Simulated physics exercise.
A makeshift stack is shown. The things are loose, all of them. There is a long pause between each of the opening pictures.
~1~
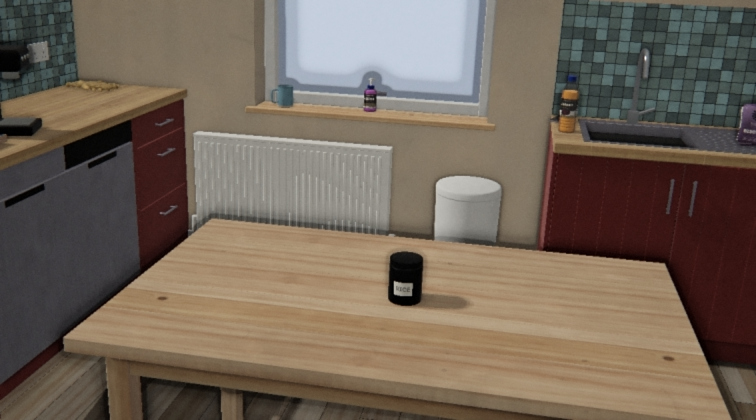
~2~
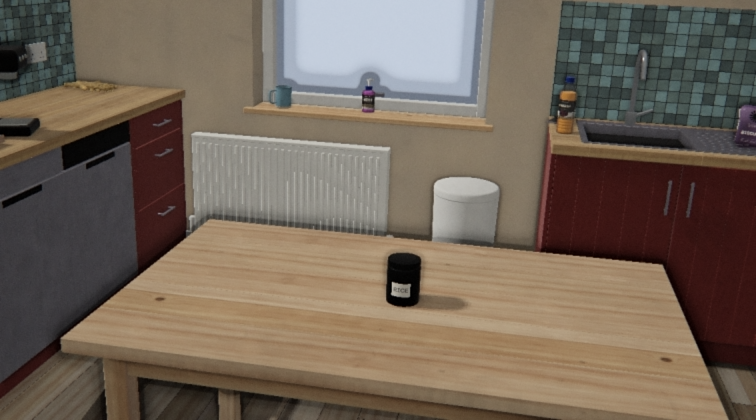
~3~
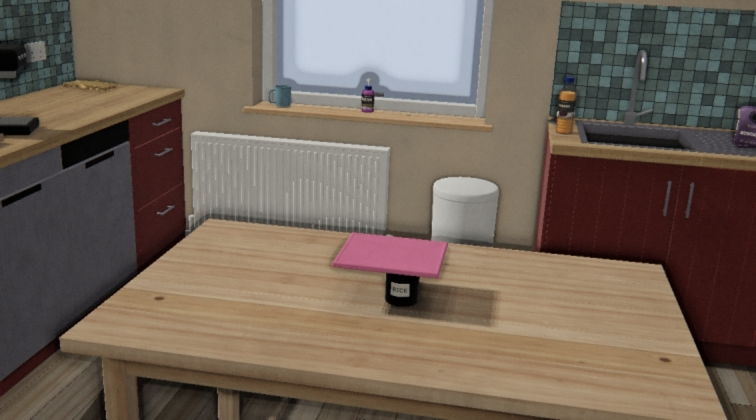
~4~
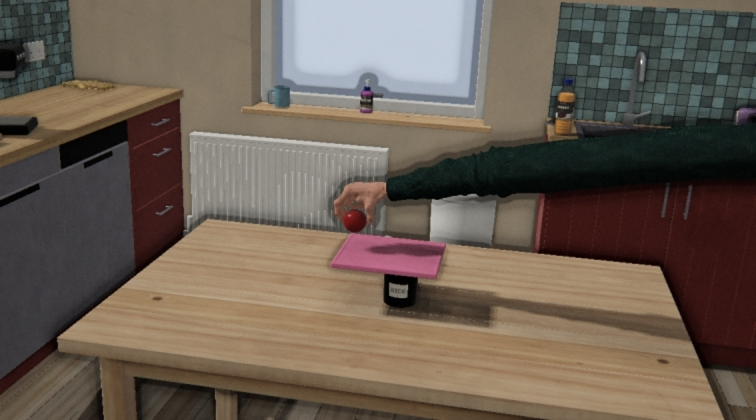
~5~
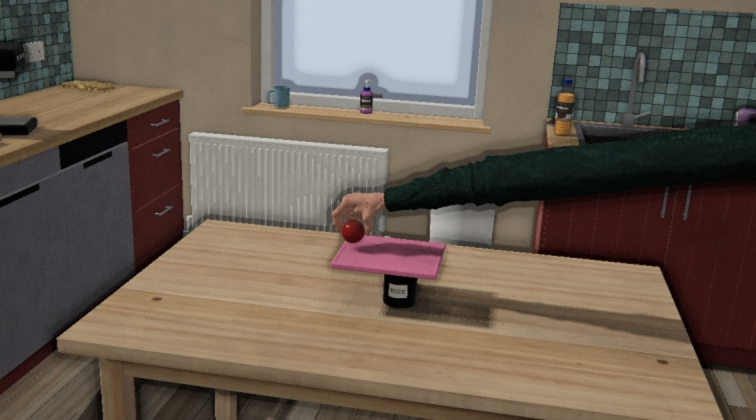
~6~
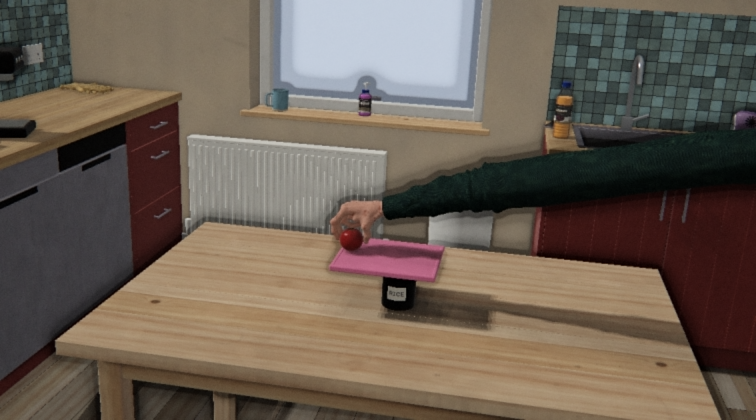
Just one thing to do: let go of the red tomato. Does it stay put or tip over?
A fall.
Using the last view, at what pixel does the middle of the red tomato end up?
End position: Approximately (314, 283).
Then, 0.40 s on from there, red tomato now fallen; pink lid turned 57° from how it was put.
Then, 0.50 s on from there, pink lid turned 60° from how it was put.
Then, 0.80 s on from there, pink lid now fallen.
In the end, fallen, red tomato and pink lid; black jar unmoved. At the end, from the last picture's camera, red tomato near (314, 283). The stack comes apart.
